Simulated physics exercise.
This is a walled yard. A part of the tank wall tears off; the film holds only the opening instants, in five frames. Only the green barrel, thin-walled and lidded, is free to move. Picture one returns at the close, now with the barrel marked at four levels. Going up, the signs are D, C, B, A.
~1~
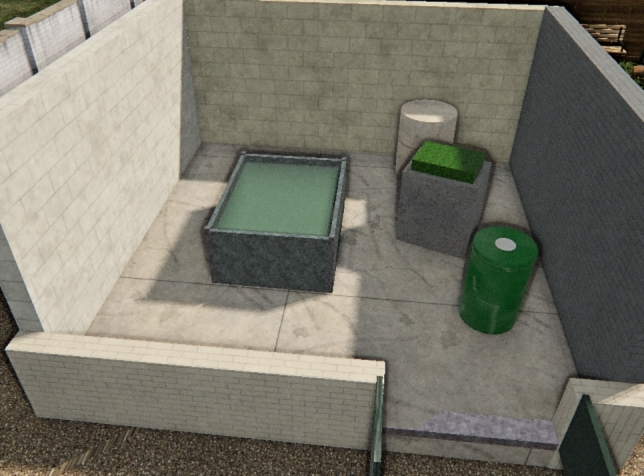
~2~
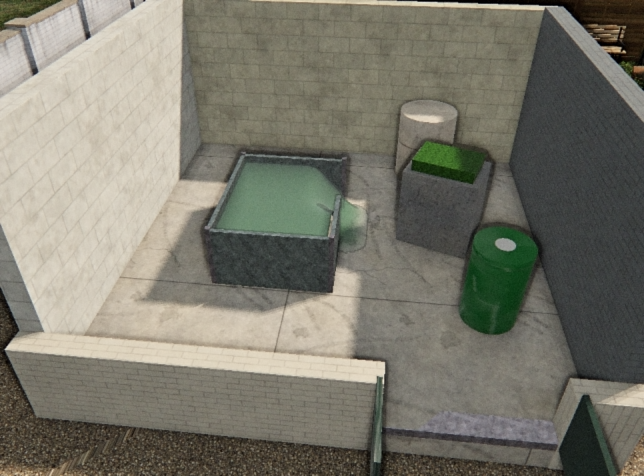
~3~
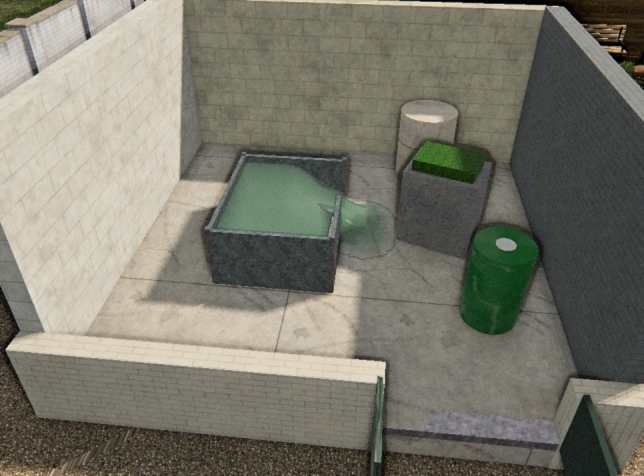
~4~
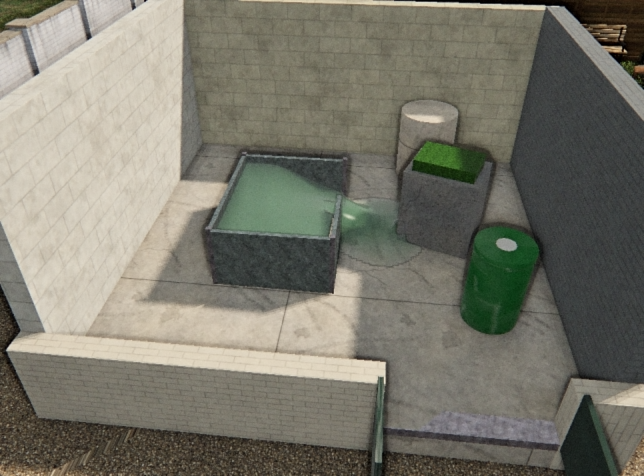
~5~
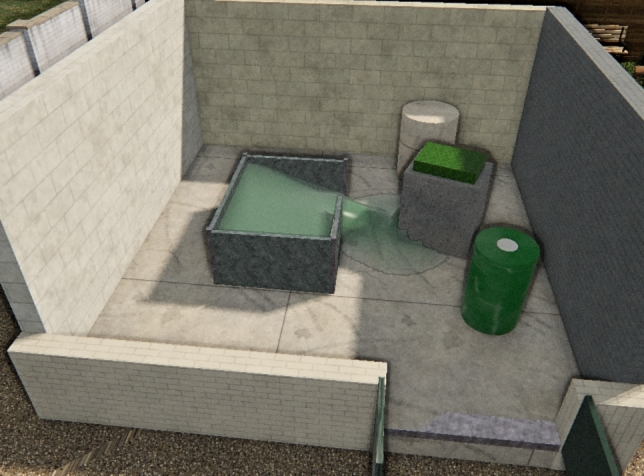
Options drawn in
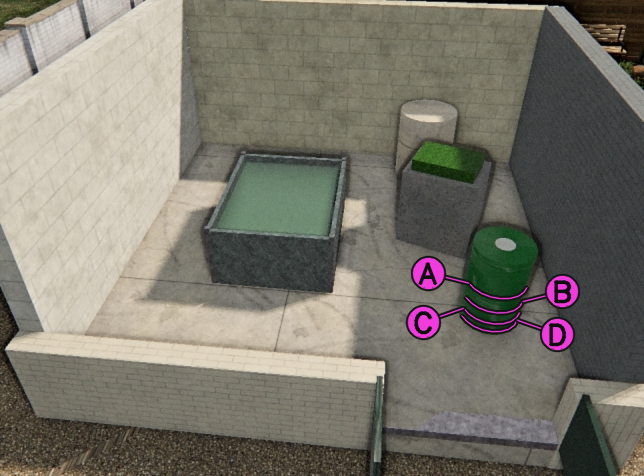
Green water pours from the right side of a stone tank and spreads across the yard floor.
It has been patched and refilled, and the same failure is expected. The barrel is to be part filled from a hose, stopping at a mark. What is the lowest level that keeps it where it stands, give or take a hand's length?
Choose C.
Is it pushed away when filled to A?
No, that is safe.
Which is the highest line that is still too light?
That would be D.
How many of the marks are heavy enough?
Three of the four.
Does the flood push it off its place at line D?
Yes.
On the marked copy, A at (500, 298); B at (497, 312); C at (494, 324); D at (492, 331); from the bottom up D, C, B, A.
If A is chosen, it does not move.
If B is chosen, it does not move.
If C is chosen, it does not move.
If D is chosen, it is washed out through the gate.
